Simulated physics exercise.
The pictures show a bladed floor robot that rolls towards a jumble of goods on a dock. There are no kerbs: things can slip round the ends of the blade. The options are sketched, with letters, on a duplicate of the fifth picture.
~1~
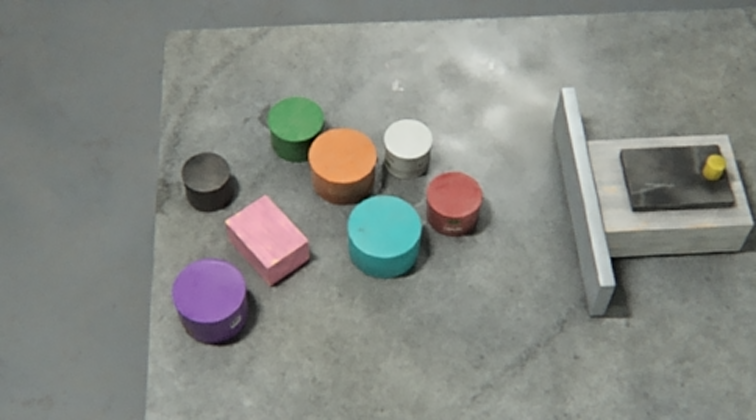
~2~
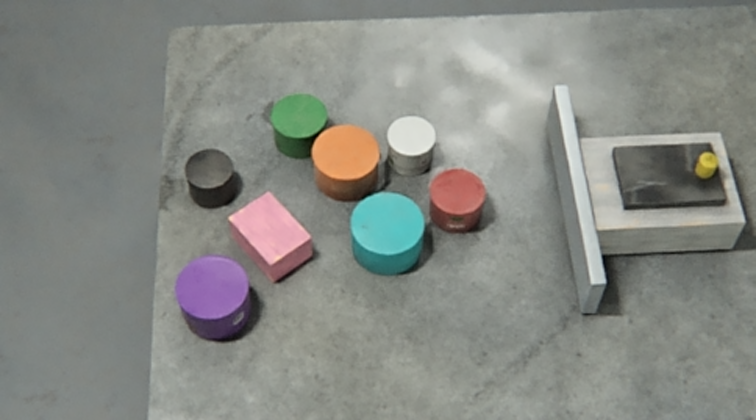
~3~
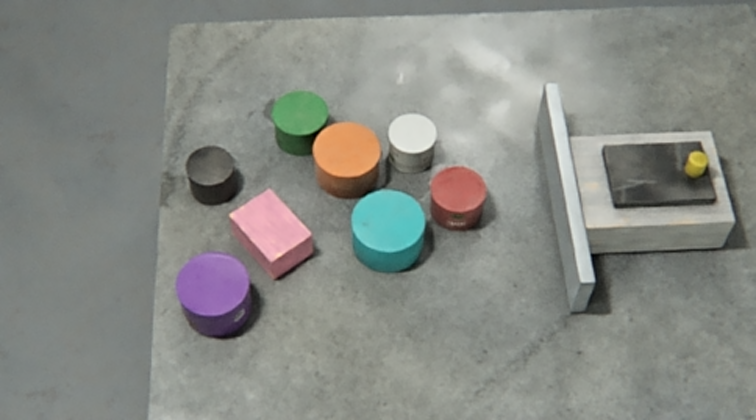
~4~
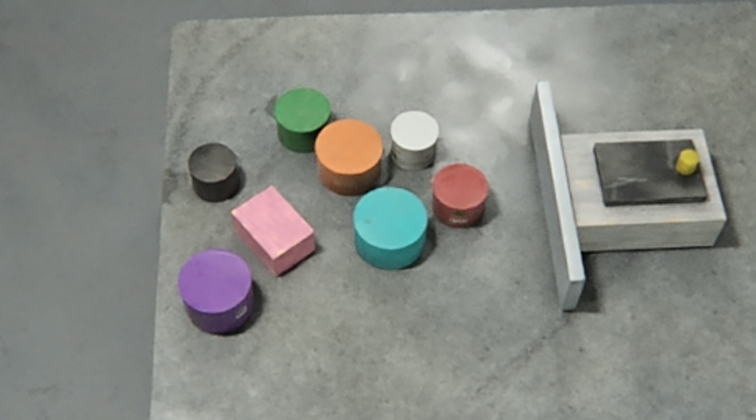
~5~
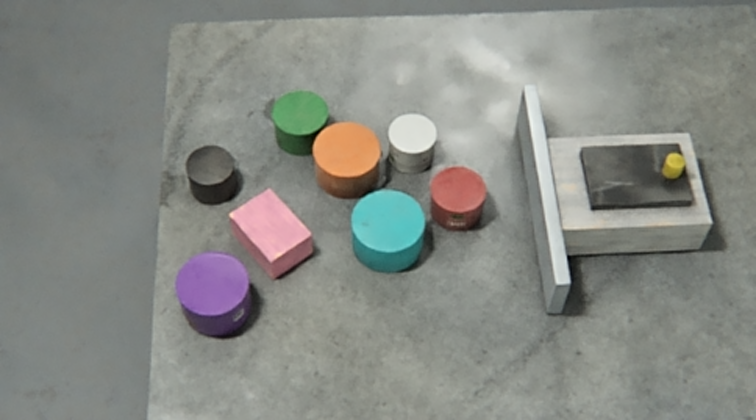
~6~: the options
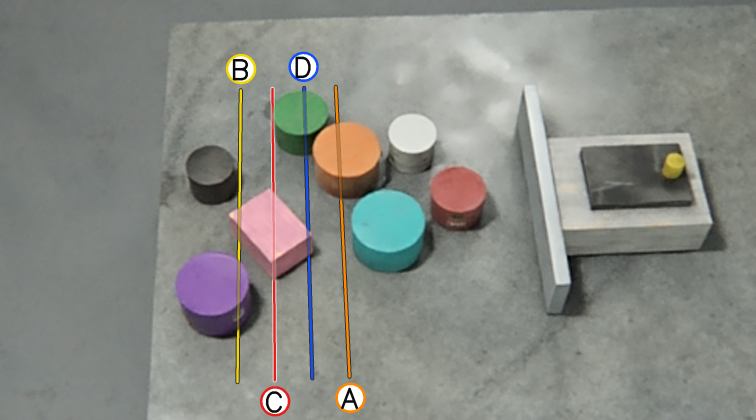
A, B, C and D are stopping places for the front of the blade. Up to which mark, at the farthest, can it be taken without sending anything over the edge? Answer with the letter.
It should halt at D.
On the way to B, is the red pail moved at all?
Yes.
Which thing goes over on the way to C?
It is the black canister.
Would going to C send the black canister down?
Yes.
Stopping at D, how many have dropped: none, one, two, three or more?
In all, none.
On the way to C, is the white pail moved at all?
By then, yes.
On the marked copy, A at (342, 220); B at (239, 224); C at (274, 223); D at (308, 221).
Following D. Soon after the start, robot (544, 179); turquoise canister (377, 235); red pail (423, 200).
Later, robot (459, 182); pink crate (262, 233); orange pail (292, 171).
In the end, robot (396, 184); black canister (173, 177); purple pail (206, 299); nothing has fallen.
As for the rest, A is safe but short; B drops the pink crate, black canister and purple pail; C drops the black canister.
